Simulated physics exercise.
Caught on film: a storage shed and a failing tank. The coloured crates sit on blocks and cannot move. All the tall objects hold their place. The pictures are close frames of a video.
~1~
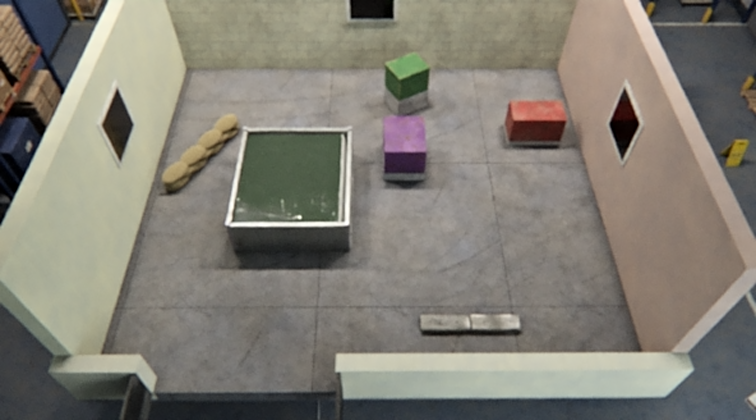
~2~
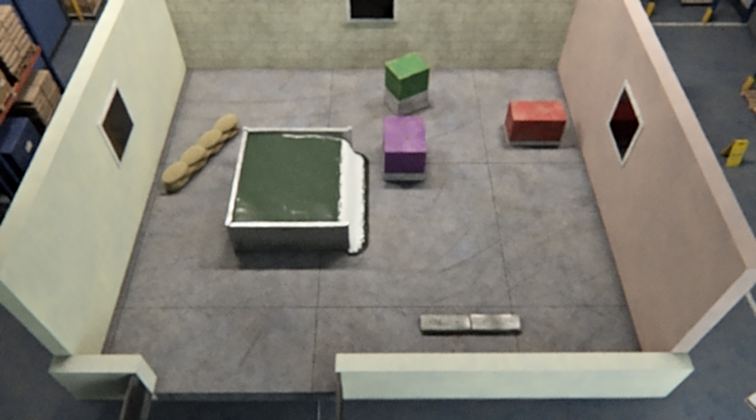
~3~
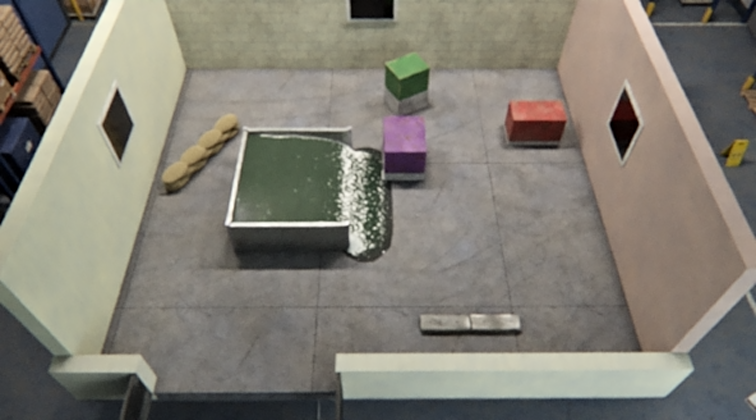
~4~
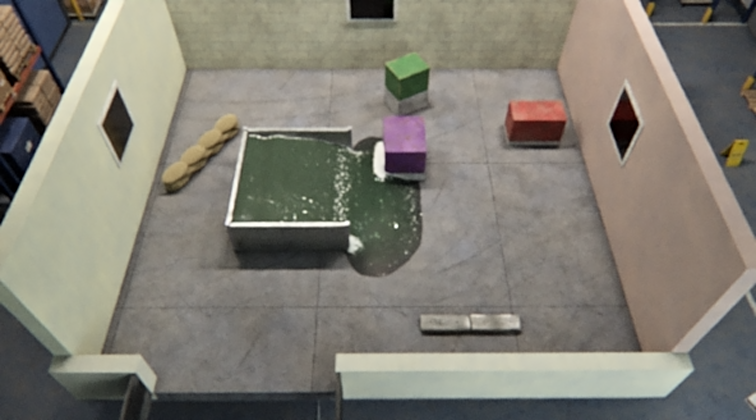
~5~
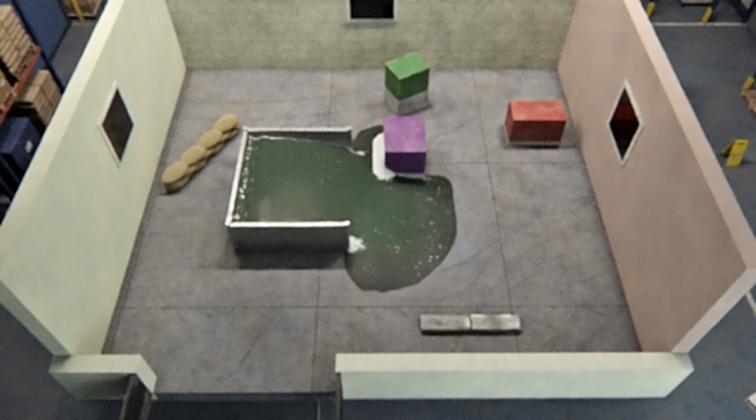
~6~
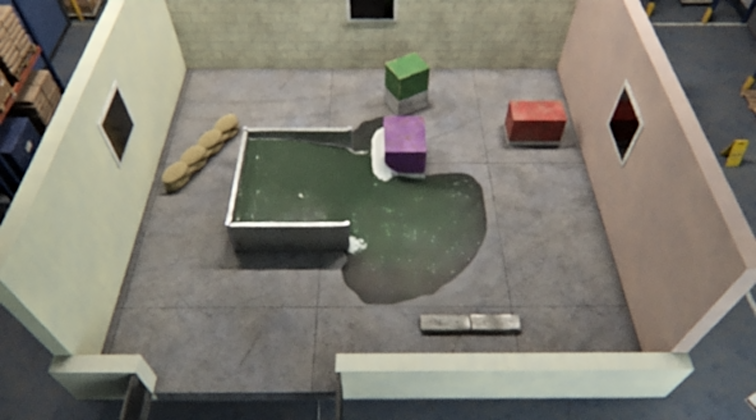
In this clip, a tank of dark green water in a storage shed opens along its right side, and the water pours out, foams against a purple box and spreads across the grey floor while the surrounding boxes stay still.
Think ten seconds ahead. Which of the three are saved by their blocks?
In the end: The green crate stays dry; the purple crate gets wet; the red crate gets wet.
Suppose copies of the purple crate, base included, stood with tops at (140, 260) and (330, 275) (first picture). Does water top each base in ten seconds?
In that order: Escapes it, remains dry.
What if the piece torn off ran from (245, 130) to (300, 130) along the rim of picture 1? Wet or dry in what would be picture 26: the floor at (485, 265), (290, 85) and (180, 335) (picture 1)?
In turn: Dry, covered, dry.
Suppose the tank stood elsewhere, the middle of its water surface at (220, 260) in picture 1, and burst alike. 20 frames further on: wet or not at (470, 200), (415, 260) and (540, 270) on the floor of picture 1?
One after the other: Wet, flooded, wet.
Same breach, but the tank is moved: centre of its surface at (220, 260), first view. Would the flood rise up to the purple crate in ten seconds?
In short: The purple crate keeps dry.
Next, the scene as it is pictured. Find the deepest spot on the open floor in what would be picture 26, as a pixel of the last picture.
Close to (648, 374).
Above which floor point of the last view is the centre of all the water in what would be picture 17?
Near (416, 203).
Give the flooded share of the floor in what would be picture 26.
Near 55 in a hundred.
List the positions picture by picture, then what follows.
In the first picture, the water tank at (294, 177) is whole and still.
In the second picture, the front is at (351, 253), out from the gap at (348, 193).
In the third picture, water pours out at (348, 194) and has run to (372, 256).
In the fourth picture, the front is at (382, 141), out from the gap at (348, 194).
In the fifth picture, water pours out at (348, 194) and has run to (414, 278).
In the sixth picture, the front is at (479, 235), out from the gap at (348, 195).
A moment on, water covers 30 % of the floor; the green crate water round its plinth, the purple crate water round its plinth, the red crate not reached.
Next, water covers 40 % of the floor; the green crate water round its plinth, the purple crate water round its plinth, the red crate water round its plinth.
Then, water covers 55 % of the floor; the green crate water round its plinth, the purple crate water round its plinth, the red crate water round its plinth.
Later, water covers 80 % of the floor; the green crate water round its plinth, the purple crate water round its plinth, the red crate water round its plinth.
In the end, water covers 95 % of the floor; the green crate stayed above the water, the purple crate was topped, the red crate was topped.
